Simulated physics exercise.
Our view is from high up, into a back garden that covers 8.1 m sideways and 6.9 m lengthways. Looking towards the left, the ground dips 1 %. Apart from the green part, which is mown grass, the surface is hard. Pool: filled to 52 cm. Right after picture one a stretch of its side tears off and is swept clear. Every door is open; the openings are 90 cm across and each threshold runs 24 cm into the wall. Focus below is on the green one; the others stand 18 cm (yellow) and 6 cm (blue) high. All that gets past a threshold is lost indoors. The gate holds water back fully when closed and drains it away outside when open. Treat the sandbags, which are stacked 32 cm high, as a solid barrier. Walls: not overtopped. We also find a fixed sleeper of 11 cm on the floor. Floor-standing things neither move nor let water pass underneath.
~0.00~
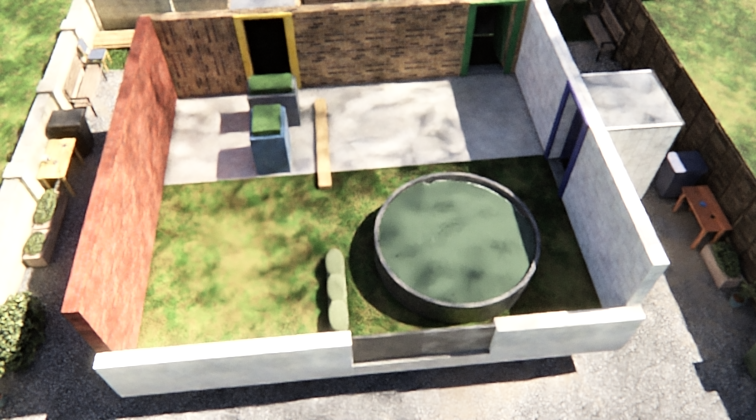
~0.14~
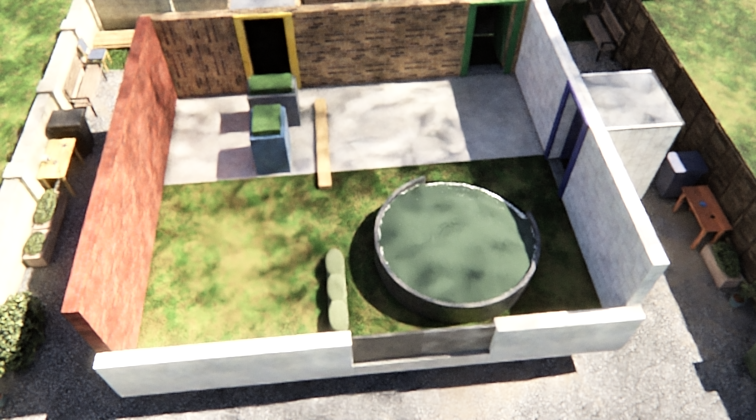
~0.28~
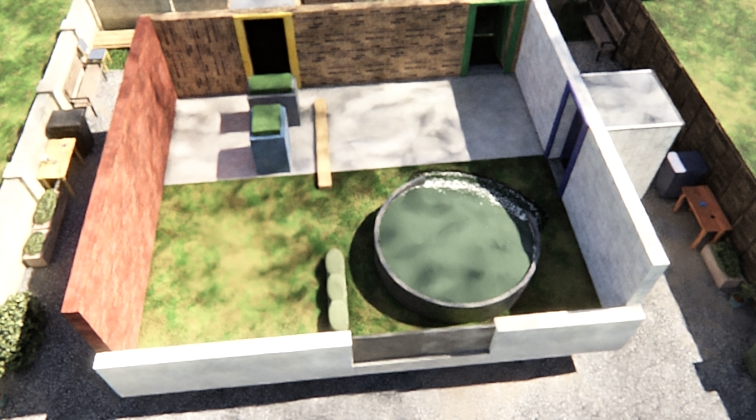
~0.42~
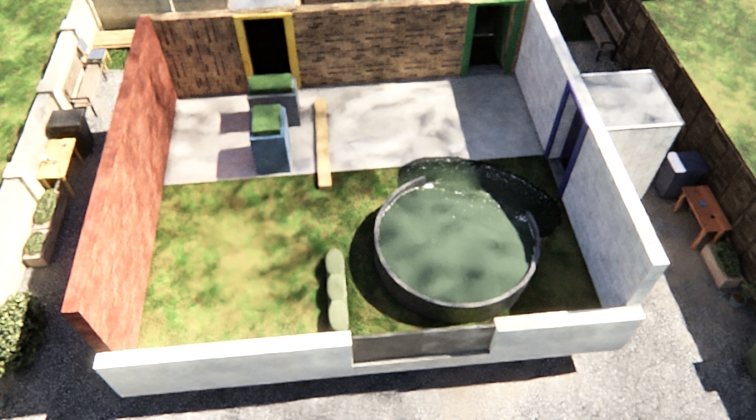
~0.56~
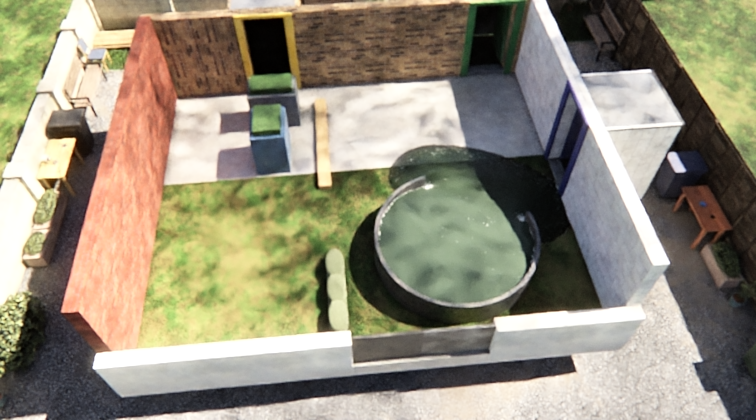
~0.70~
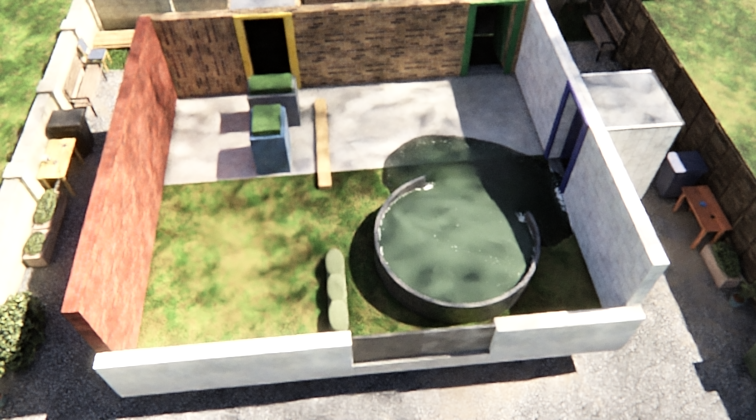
A round, dark-rimmed pool of murky green water stands on mown grass in a walled back garden, seen from high up by a still camera. Behind it lie grey paving, a blue planter box and a plank, with a reddish wall at left and yellow and green doorways at the back. The pool's far side tears open, and water pours out, spreading across the grass onto the paving and towards the right wall.
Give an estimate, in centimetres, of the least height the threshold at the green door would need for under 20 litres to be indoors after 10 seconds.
Some 28 cm above the ground.
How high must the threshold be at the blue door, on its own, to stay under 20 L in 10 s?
Blue - roughly 19 cm.
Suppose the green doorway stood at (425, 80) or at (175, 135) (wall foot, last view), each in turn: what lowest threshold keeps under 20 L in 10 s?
Roughly 16 and 7.5 cm.
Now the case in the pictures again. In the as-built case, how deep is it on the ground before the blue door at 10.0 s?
You'd measure close to 5.5 cm there.
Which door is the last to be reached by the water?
The answer is the yellow one.
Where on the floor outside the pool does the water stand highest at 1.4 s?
About (471, 193).
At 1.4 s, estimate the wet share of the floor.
Roughly 25 percent.
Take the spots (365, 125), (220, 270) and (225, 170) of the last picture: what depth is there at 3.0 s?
Depth: About 2, 0, 0 cm.
After 1.4 s water covers 25 % of the floor, deepest (25 cm) near (471, 193); it has not reached the green door.
After 3.0 s water covers 35 % of the floor, deepest (32 cm) near (472, 76); 31 cm at the green door, 89 litres in over its 10 cm threshold.
After 10.0 s water covers 80 % of the floor, deepest (14 cm) near (179, 98); 6 cm at the green door, 282 litres in over its 10 cm threshold.
At the green door as built, the water arrived by 1.9 s and peaked near 33 cm at 2.6 s.
Run again over the same 10 s with other heights there, 41 litres in over 24.5 cm, 5 litres over 33 cm. The limit of 20 litres is kept from about 28 cm up.
